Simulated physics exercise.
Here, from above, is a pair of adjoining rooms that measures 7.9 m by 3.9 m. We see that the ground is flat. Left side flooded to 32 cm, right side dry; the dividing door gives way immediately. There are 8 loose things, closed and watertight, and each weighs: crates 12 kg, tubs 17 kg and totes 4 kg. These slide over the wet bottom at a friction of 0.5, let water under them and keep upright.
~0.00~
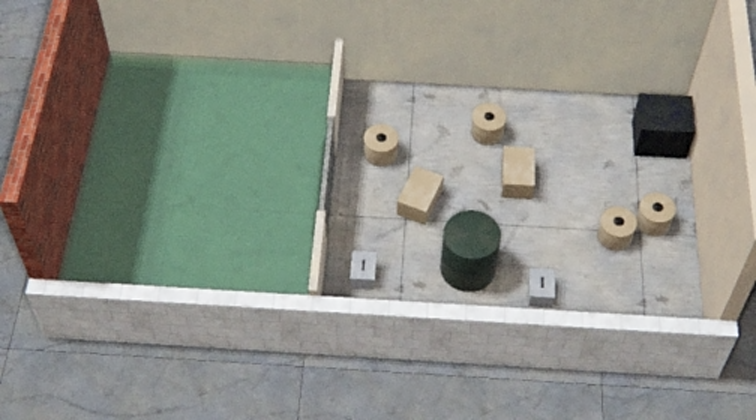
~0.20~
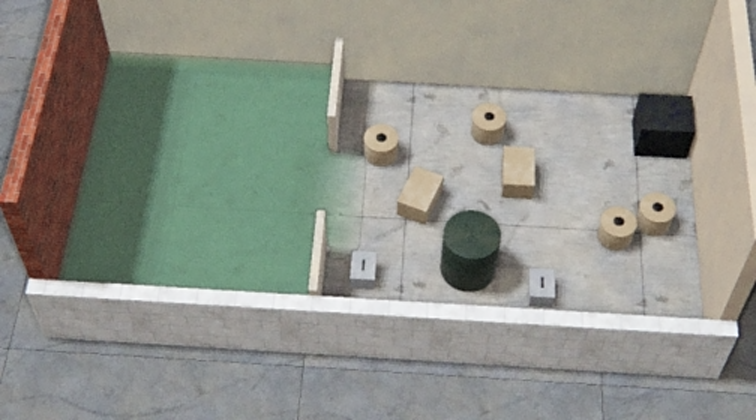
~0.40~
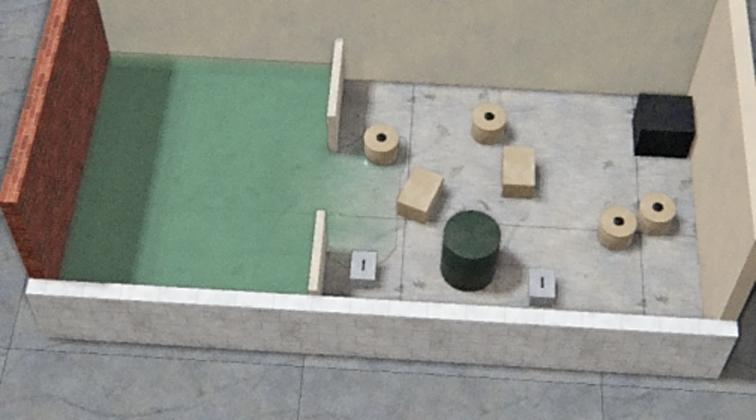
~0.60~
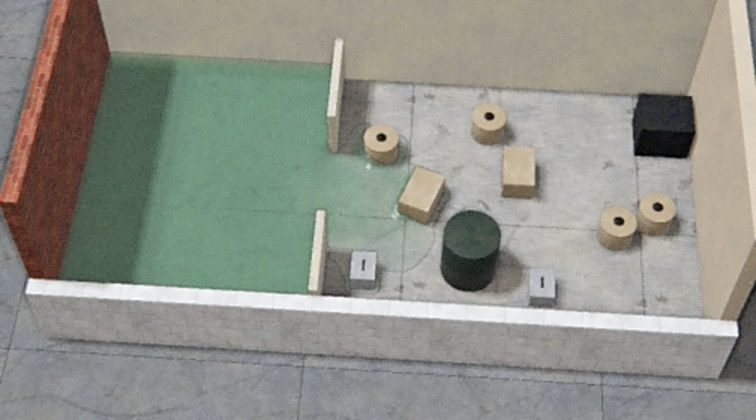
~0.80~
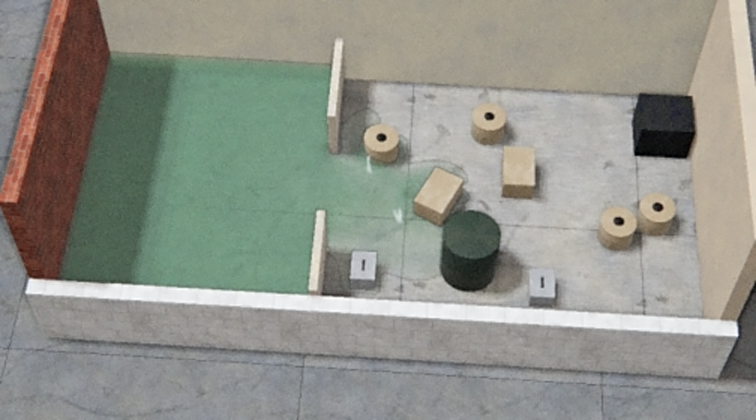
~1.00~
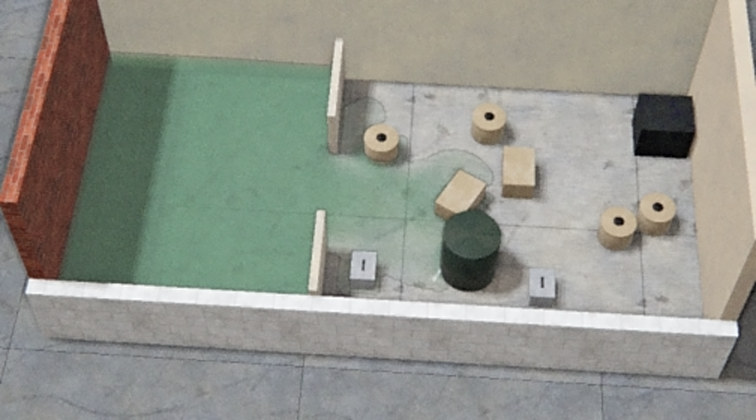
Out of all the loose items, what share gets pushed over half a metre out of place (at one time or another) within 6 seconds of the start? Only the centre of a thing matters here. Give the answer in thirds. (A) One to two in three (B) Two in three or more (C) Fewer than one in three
Answer: B.
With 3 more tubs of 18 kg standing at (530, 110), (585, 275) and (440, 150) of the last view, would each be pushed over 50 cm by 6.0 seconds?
The three, in turn, come out within it, within it and within it.
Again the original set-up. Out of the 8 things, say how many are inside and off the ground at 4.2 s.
2 at that moment.
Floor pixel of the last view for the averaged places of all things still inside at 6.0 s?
They're centred close to (563, 245).
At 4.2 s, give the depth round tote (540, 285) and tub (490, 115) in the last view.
Some 5 cm at the first, some 5 cm at the second.
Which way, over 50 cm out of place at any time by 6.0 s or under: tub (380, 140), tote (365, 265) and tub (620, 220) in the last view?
Taking them in order, the first is within the mark, the second beyond the mark and the third beyond the mark.
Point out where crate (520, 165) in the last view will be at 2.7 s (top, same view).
About pixel (629, 151).
After 1.4 s 1 of 8 are over 50 cm from their spots; 0 afloat.
After 2.7 s 2 of 8 are over 50 cm from their spots; 1 afloat.
After 4.2 s 2 of 8 are over 50 cm from their spots; 2 afloat.
After 6.0 s 6 of 8 are over 50 cm from their spots, and 6 have been at some point; 6 afloat.
